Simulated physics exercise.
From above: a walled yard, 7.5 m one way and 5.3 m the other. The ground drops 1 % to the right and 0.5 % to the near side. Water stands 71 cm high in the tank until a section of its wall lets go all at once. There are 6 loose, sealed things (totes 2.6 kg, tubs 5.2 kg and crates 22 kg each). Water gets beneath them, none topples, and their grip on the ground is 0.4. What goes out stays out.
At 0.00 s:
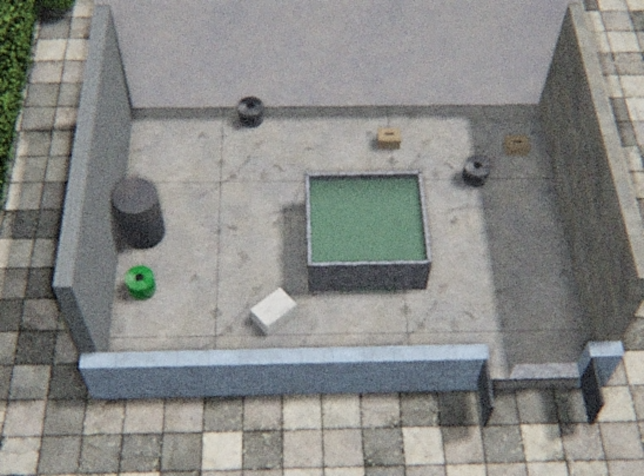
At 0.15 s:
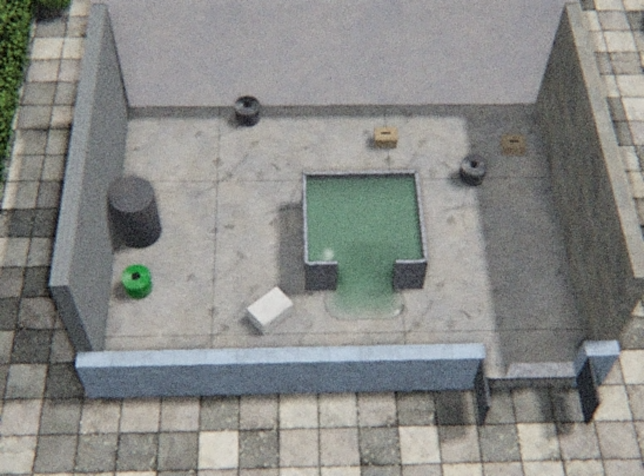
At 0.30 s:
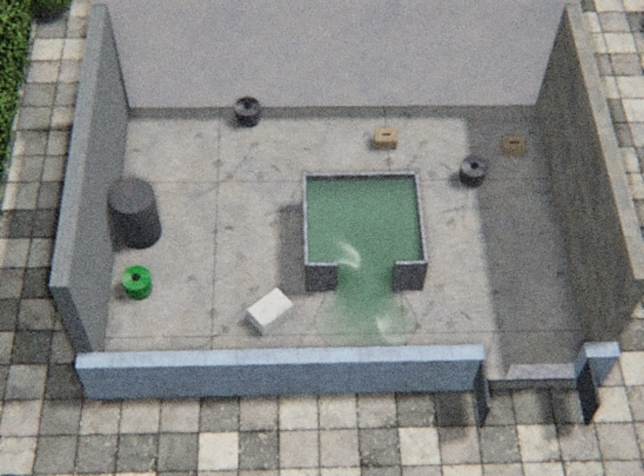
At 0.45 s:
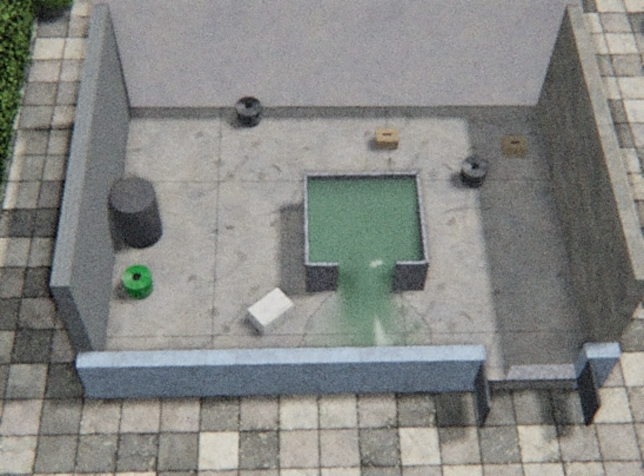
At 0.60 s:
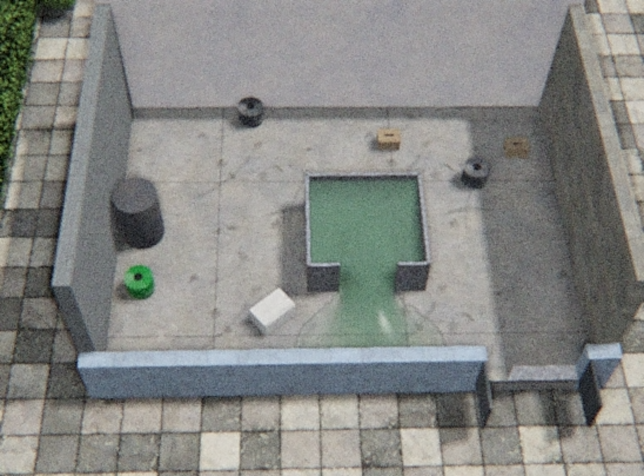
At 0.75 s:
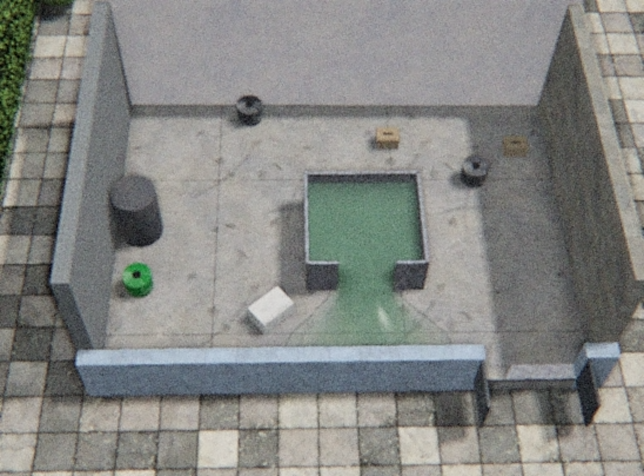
Walled yard seen from above, green water pouring through a gap in a square tank's near side and spreading toward the front wall.
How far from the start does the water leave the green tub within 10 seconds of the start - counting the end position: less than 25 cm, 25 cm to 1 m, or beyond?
Green tub gets carried off.
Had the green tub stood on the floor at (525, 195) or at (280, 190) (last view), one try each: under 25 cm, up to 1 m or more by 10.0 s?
In that order: It ends far away; it gets carried off.
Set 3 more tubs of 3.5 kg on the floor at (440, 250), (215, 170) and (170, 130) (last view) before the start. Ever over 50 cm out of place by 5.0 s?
In that order: Short of it, less, under.
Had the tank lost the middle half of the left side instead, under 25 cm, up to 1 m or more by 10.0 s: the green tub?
In that case the green tub gets carried off.
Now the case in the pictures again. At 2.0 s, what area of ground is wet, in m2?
About 14 m2.
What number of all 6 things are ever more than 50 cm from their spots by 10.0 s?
That makes 5.
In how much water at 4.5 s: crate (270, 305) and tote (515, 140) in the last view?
Roughly 3 and 6 cm.
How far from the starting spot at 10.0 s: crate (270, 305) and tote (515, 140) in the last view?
In that order: 60 cm, 300 cm.
After 2.0 s the green tub is near (136, 275), 0.0 m from its start, aground; 0 of 6 are out; 0 afloat.
After 4.5 s the green tub is near (155, 259), 0.4 m from its start, afloat; 0 of 6 are out; 2 afloat.
After 7.0 s the green tub is near (275, 236), 2.3 m from its start, afloat; 0 of 6 are out; 3 afloat.
After 10.0 s the green tub is near (291, 196), 2.9 m from its start, afloat; 0 of 6 are out; 5 afloat.
